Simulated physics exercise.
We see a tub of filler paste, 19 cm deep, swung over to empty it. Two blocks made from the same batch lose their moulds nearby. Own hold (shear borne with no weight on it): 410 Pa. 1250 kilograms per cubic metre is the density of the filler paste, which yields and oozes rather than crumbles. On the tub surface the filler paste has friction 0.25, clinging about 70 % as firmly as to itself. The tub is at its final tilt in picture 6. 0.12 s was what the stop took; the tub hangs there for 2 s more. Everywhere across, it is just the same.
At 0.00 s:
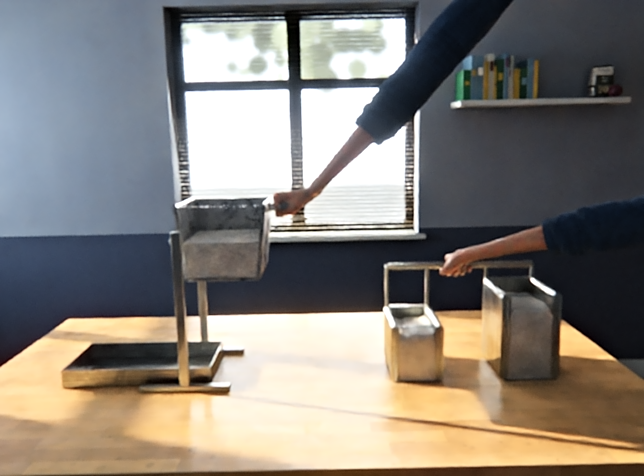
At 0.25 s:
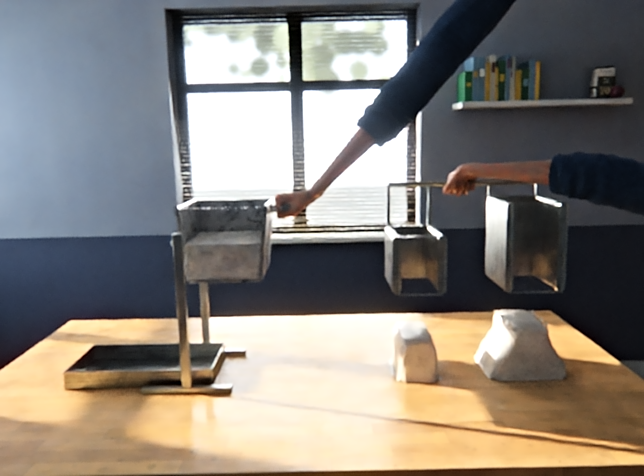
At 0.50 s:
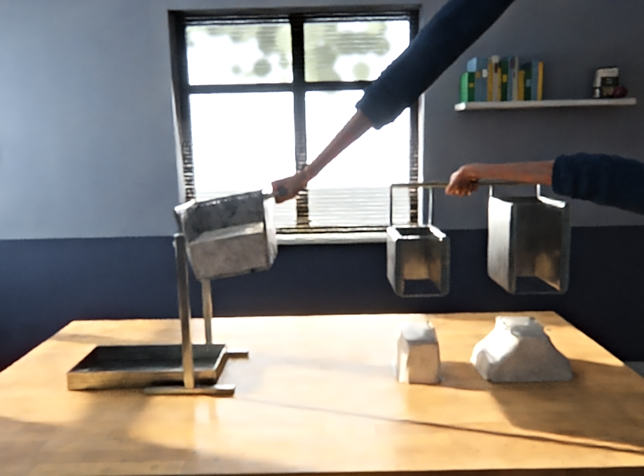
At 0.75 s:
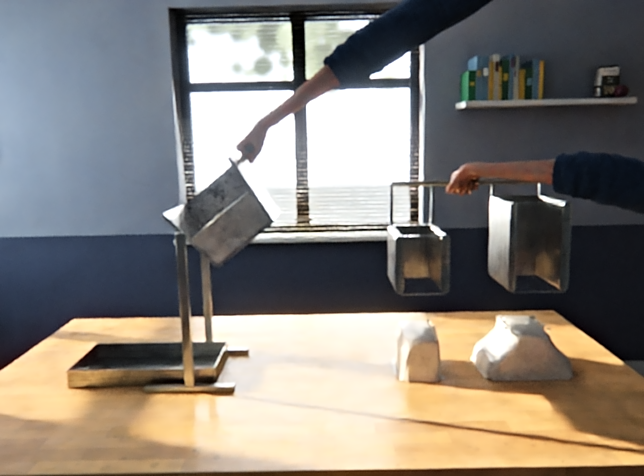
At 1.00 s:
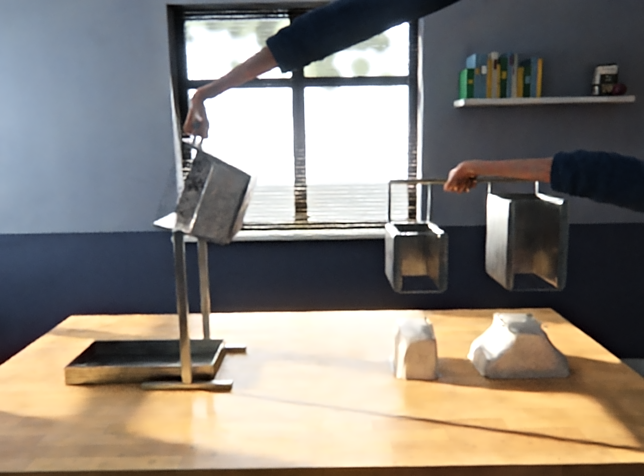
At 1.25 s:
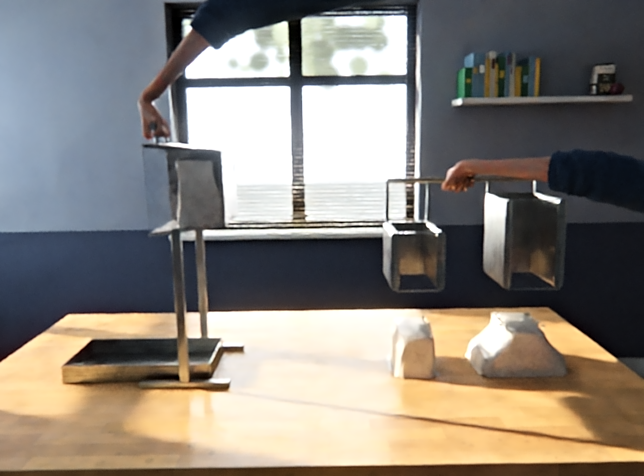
We see one hand lift two joined metal moulds off a pair of pale blocks, which slump slightly, while another hand swings a tub of grey paste on a stand over to the left until it is on its side.
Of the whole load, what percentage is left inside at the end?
Close to 77 % is left inside.
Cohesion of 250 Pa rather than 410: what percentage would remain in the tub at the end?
That works out near 55 %.
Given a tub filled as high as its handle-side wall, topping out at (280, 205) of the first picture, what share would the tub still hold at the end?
Remaining in tub at end: Approx. 50 %.
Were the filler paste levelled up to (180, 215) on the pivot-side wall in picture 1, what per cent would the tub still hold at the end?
In that case, around 40 percent.
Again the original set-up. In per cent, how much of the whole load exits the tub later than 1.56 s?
16 %.
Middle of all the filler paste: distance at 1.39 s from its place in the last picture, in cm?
The change is near 4 cm.
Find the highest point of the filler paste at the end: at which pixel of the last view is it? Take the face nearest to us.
Highest point: Approx. (200, 197).
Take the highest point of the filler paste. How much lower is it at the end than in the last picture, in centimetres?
Roughly 10 cm.
After 1.39 s, the tub is at 91 degrees and holds 100 %.
After 1.56 s, the tub is at 91 degrees and holds 93 %.
After 1.73 s, the tub is at 91 degrees and holds 83 %.
After 1.90 s, the tub is at 91 degrees and holds 77 %.
After 3.25 s, the tub is at 91 degrees and holds 77 %.
